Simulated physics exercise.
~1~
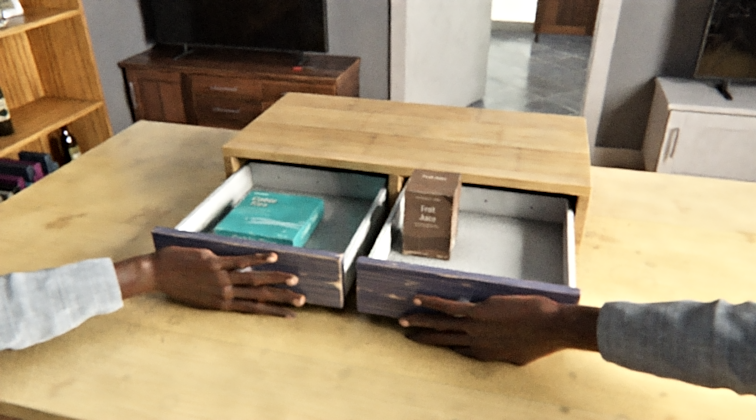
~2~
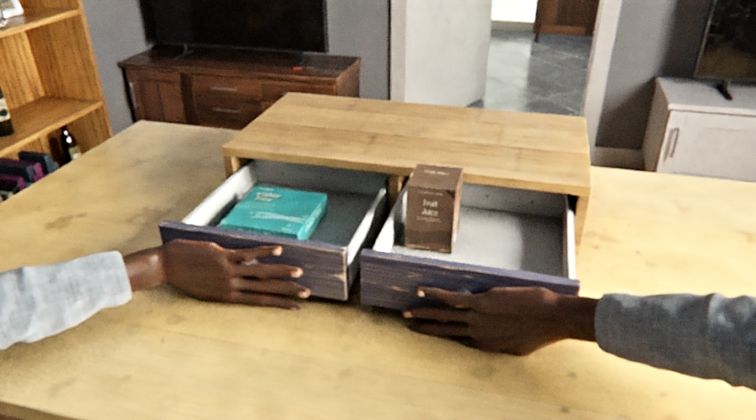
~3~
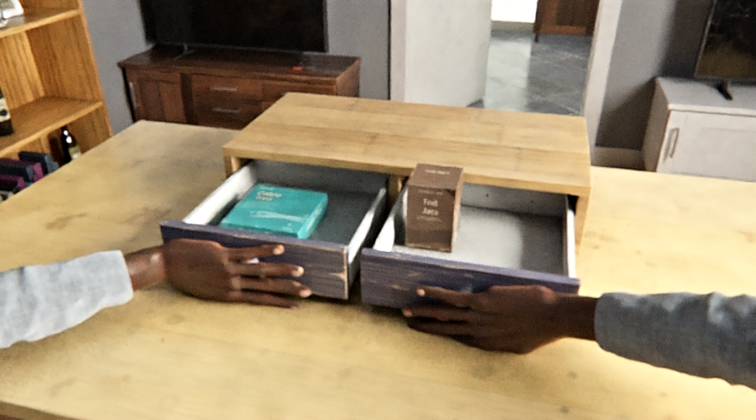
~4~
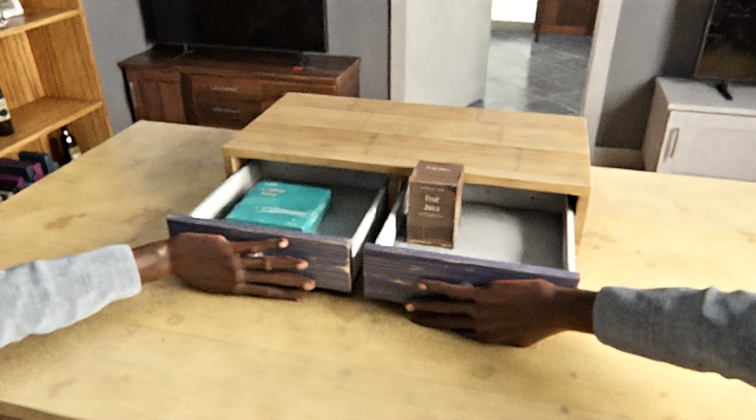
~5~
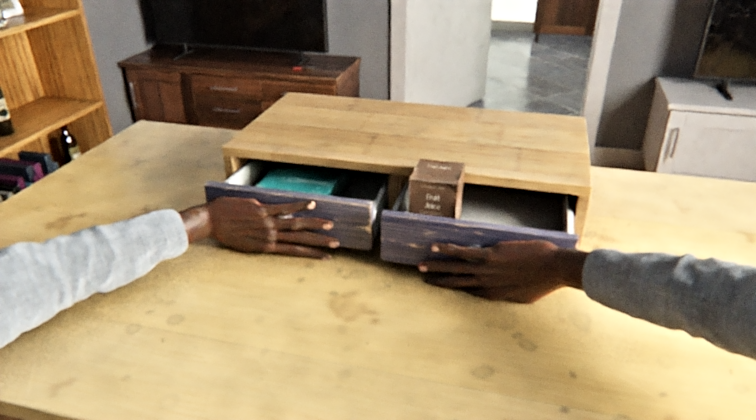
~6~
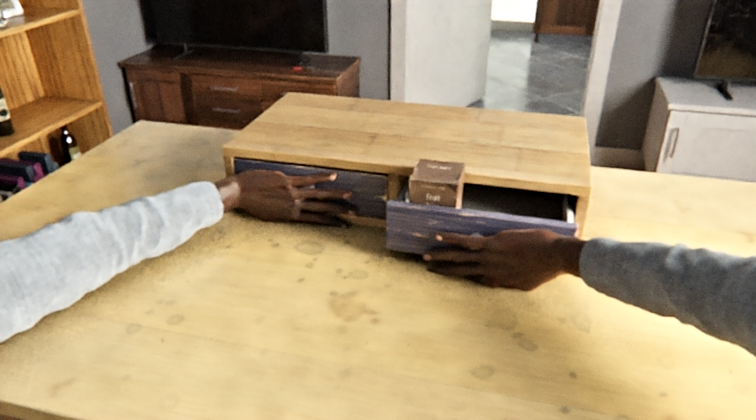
Two hands pushed on a pair of open drawers in a wooden chest, the left holding a turquoise box and the right an upright brown carton. Both slid inward until the left drawer closed, while the right one jammed partly open, its carton still standing.
